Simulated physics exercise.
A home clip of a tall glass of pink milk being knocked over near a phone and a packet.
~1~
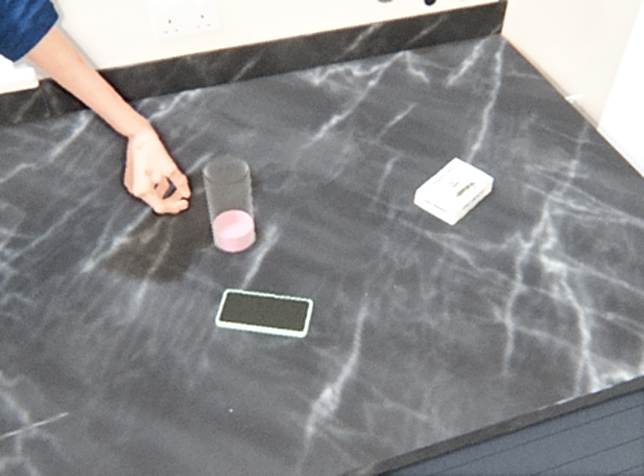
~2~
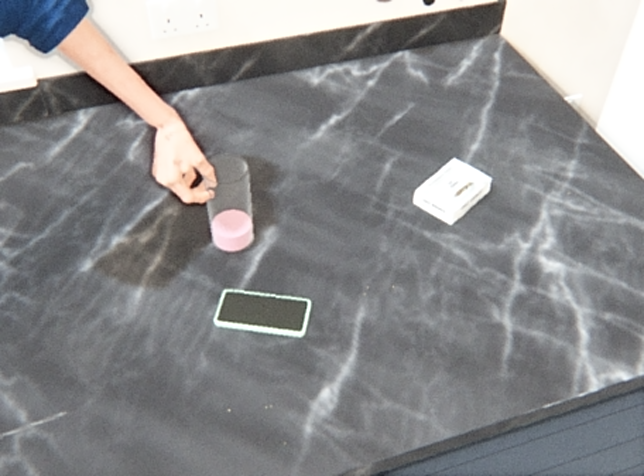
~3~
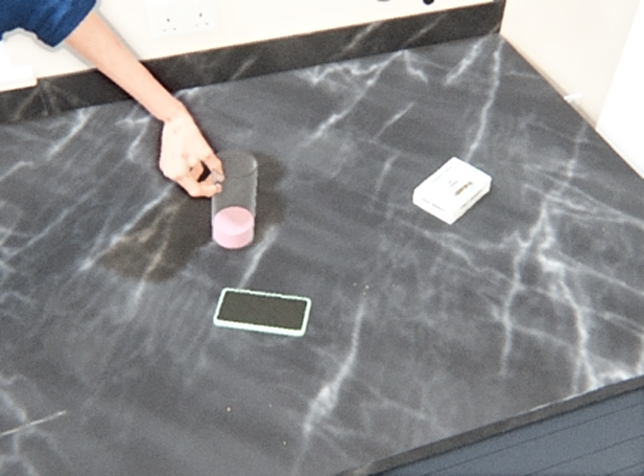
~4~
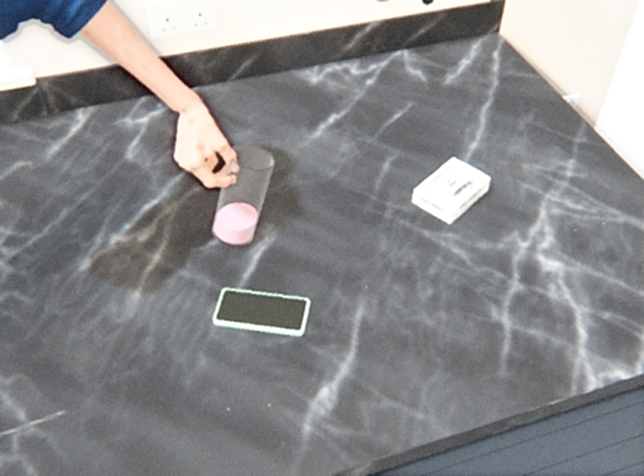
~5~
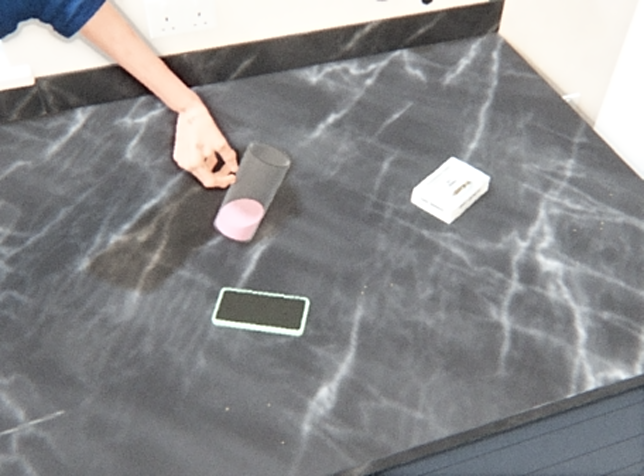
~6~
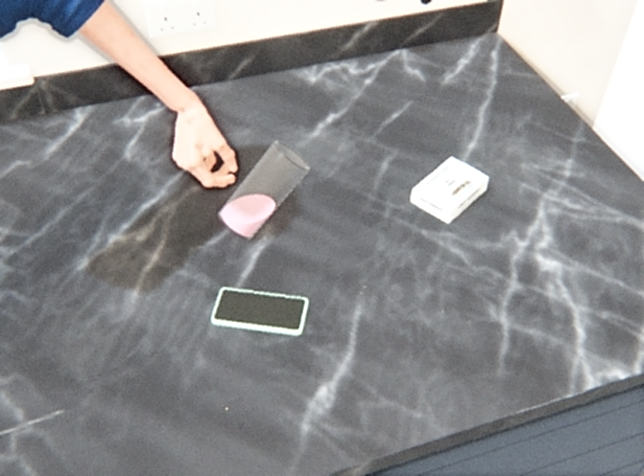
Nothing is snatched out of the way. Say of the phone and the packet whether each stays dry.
The phone escapes; the packet is reached.
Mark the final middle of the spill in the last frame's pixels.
At about (425, 158).
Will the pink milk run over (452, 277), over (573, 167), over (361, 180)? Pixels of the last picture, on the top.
In turn: Untouched, untouched, reached.
A moment on, the puddle covers about as much as a plate; the phone is untouched; the packet is reached.
When it is over, the puddle covers about as much as a plate; the phone is untouched; the packet is reached.
